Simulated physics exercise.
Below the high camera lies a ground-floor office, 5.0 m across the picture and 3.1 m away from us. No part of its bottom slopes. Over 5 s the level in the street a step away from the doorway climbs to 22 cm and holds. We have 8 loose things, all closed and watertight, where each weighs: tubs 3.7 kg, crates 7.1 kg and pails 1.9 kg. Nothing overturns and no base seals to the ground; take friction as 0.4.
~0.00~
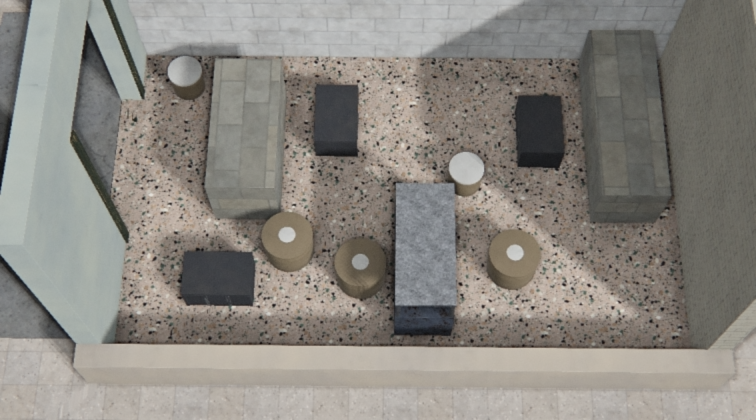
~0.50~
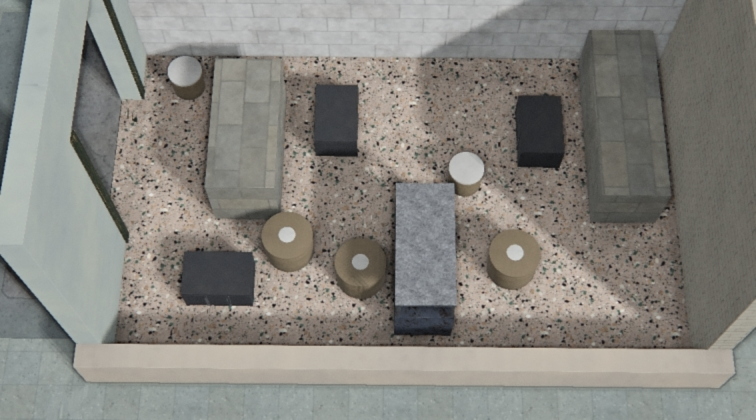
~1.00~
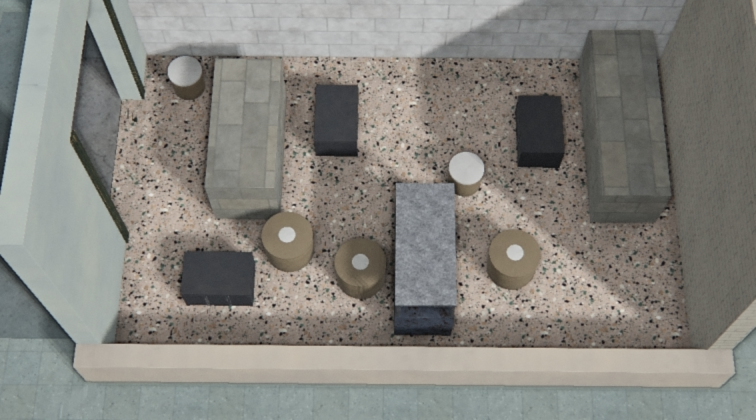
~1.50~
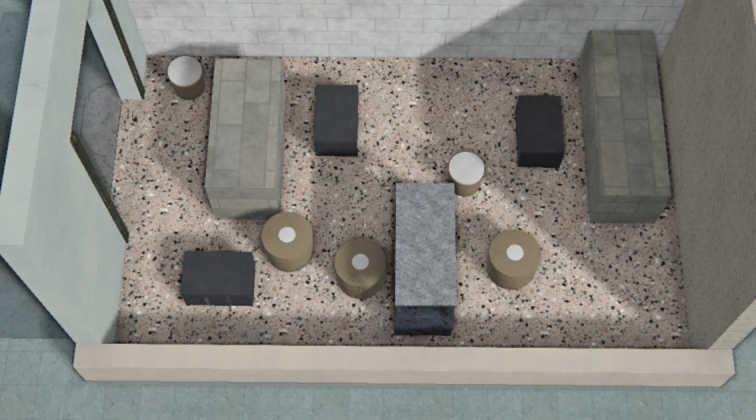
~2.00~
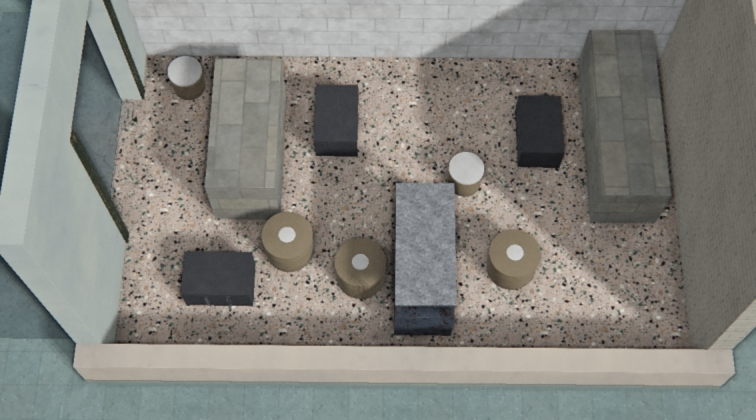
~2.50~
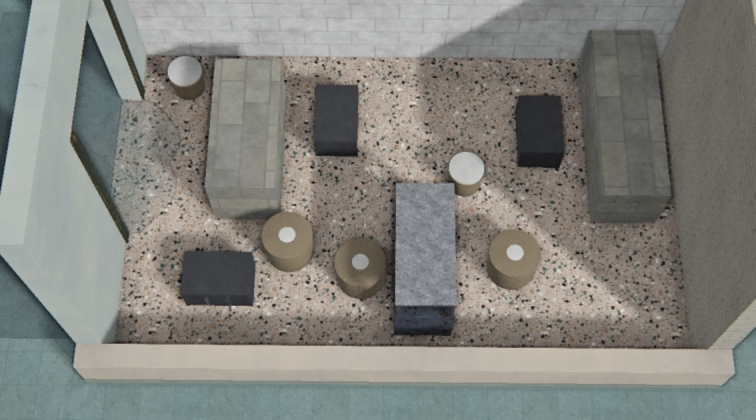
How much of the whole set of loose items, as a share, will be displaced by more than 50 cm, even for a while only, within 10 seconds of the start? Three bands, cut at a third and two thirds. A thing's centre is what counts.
Band: One third to two thirds.
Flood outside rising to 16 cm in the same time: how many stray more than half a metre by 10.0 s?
Then 2.
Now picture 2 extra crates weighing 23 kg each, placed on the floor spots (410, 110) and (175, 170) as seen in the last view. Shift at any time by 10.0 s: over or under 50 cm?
Well, the first one stays under the mark, and the second tops the mark.
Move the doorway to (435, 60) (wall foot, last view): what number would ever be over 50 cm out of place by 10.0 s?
5.
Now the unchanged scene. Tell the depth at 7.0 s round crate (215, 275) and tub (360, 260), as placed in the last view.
Depth approx. 10 cm / 4 cm.
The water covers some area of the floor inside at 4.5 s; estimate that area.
Roughly 3.0 m2.
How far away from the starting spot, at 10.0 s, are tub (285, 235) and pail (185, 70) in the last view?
100 cm and 20 cm respectively.
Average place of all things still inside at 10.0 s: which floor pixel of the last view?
I'd put it around (374, 162).
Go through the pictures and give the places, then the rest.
In the first frame, a tub at (515, 253) rests on the ground; a crate at (217, 273), on the bottom; 0.0 m2 under water; 0 of 8 have shifted.
In the second frame, a tub at (515, 253), on the bottom; a crate at (217, 273) rests on the ground; water covers 0.0 m2; 0 of 8 have shifted.
In the third frame, a tub at (515, 253) rests on the ground; a crate at (217, 273), on the bottom; 0.0 m2 under water; 0 of 8 have shifted.
In the fourth frame, a tub at (515, 253) rests on the ground; a crate at (217, 273), on the bottom; water covers 0.0 m2; 0 of 8 have shifted.
In the fifth frame, a tub at (515, 253), on the bottom; a crate at (217, 273), on the bottom; water covers 0.0 m2; 0 of 8 have shifted.
In the sixth frame, a tub at (515, 253), on the bottom; a crate at (217, 273), on the bottom; water covers 0.4 m2; 0 of 8 have shifted.
After 3.5 s 0 of 8 are over 50 cm from their spots; 0 afloat.
After 4.5 s 0 of 8 are over 50 cm from their spots; 1 afloat.
After 7.0 s 1 of 8 are over 50 cm from their spots; 2 afloat.
After 10.0 s 4 of 8 are over 50 cm from their spots, and 4 have been at some point; 6 afloat.
